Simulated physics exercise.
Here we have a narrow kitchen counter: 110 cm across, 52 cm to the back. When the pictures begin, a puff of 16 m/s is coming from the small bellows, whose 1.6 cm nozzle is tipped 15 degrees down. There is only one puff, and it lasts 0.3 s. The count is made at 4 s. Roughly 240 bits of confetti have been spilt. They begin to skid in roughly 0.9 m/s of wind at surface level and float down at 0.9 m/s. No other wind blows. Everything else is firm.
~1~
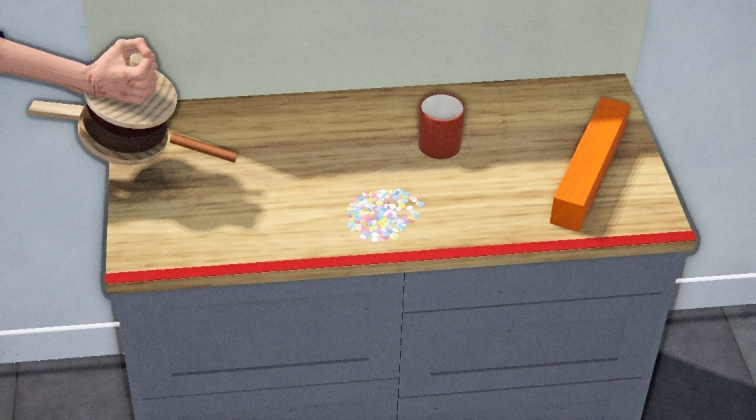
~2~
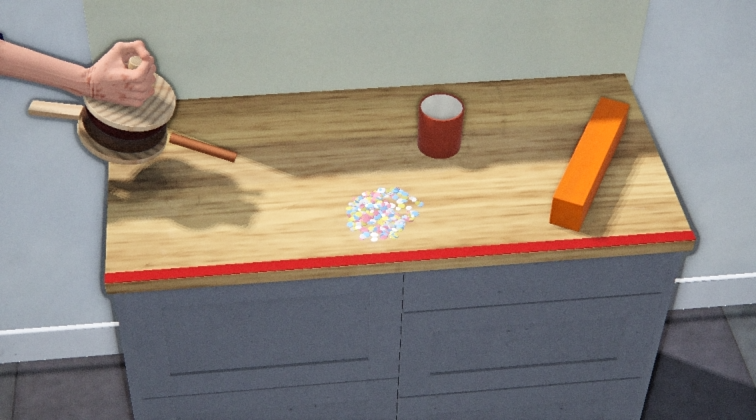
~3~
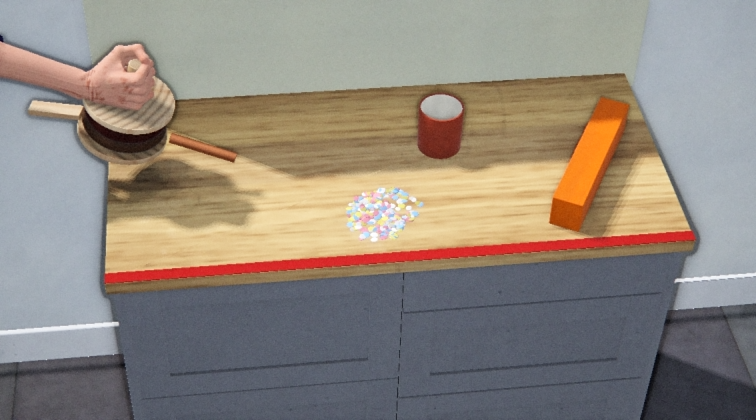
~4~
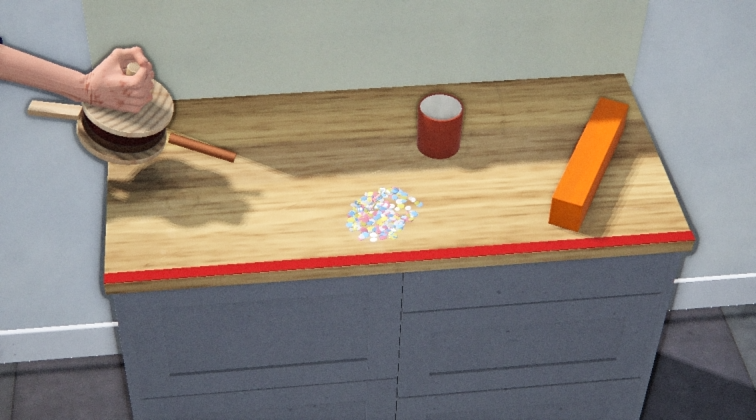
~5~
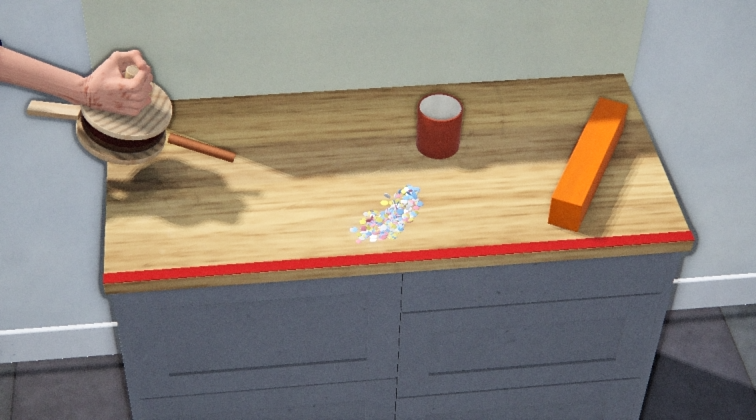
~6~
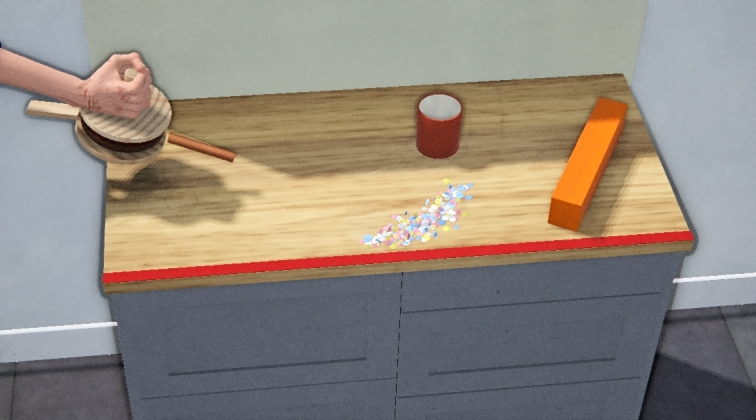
A hand pressed down on a small bellows at the left of a wooden counter, and the pile of pastel confetti, still at first, skidded and spread to the right below a red mug.
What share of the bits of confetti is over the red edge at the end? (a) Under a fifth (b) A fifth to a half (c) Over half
The answer is c.
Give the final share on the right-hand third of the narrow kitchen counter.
About 20 percent.
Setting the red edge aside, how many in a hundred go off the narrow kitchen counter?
Around 0 % of them.
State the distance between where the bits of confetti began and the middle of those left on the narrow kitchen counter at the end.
Around 35 cm, I reckon.
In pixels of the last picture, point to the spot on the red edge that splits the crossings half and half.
Midpoint of crossings, approx. (492, 255).
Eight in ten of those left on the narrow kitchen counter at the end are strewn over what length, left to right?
I'd say close to 0 cm.
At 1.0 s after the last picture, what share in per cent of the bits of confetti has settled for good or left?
I would put it at around 100 %.
Then, 0.6 s after the last picture the count stands so, 80 % are over the red edge; the middle of those left on the top is near (554, 198).
Then, 1.0 s after the last picture the count stands so, 80 % are over the red edge; the middle of those left on the top is near (554, 198).
Then, 2.0 s after the last picture the count stands so, 80 % are over the red edge; the middle of those left on the top is near (554, 198).
Then, 3.8 s after the last picture, at the end, 80 % are over the red edge; the middle of those left on the top is near (554, 198).
